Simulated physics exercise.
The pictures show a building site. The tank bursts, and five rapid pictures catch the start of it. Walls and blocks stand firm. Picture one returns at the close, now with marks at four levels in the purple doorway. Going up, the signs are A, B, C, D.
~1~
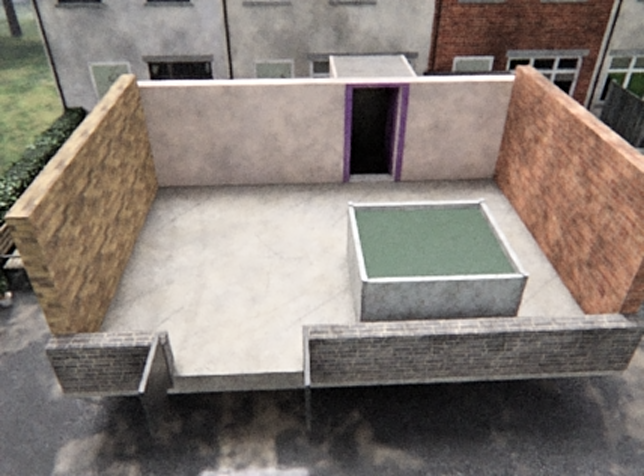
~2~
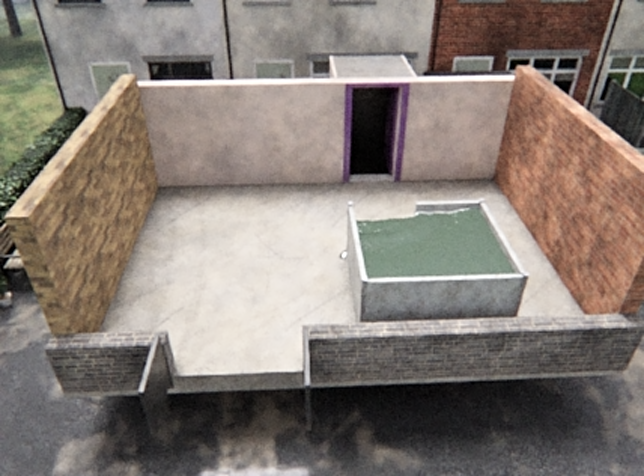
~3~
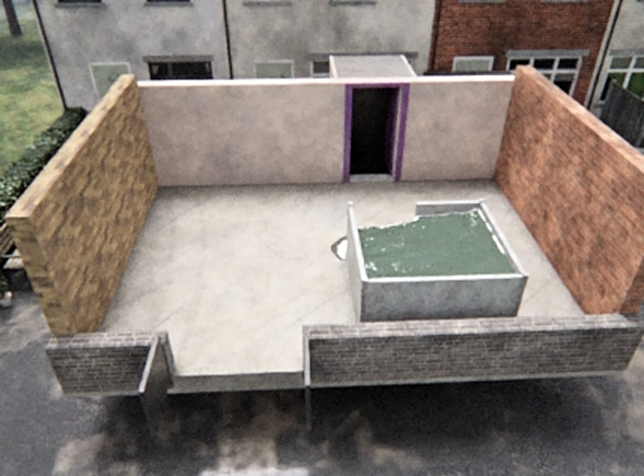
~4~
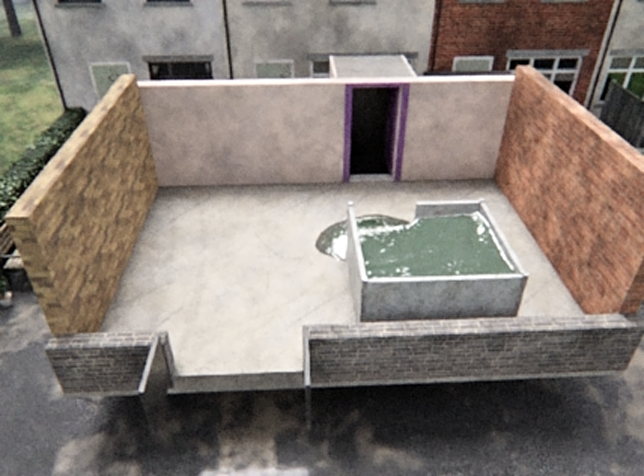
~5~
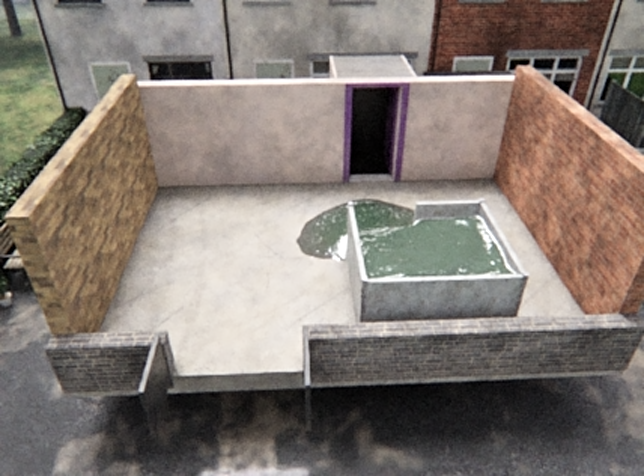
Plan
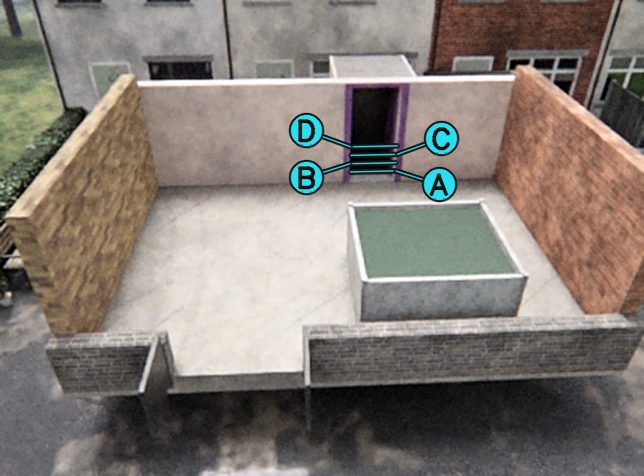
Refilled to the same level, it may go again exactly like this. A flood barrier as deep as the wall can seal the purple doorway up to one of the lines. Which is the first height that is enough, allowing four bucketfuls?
Take B.
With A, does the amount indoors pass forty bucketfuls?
No, it does not.
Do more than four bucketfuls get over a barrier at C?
No.
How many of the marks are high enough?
Three.
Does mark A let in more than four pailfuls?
Yes, it does.
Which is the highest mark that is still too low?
It is A.
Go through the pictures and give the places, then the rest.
Water in the tank at rest, its middle at (429, 242); foot of the purple doorway at (372, 181); open gate at (235, 324), in the first picture.
Water covers 1 % of the ground, its front hidden from here, in the second picture.
Water covers 3 % of the ground, its front hidden from here, in the third picture.
Front seen at (322, 241), 7 % of the ground wet, in the fourth picture.
Front seen at (361, 201), 12 % of the ground wet, in the fifth picture.
On the marked copy, A at (372, 171); B at (373, 163); C at (373, 154); D at (374, 146); from the bottom up A, B, C, D.
If A is chosen, some 15 bucketfuls get in.
If B is chosen, a splash gets over, under a bucket.
If C is chosen, nothing gets over.
If D is chosen, nothing gets over.
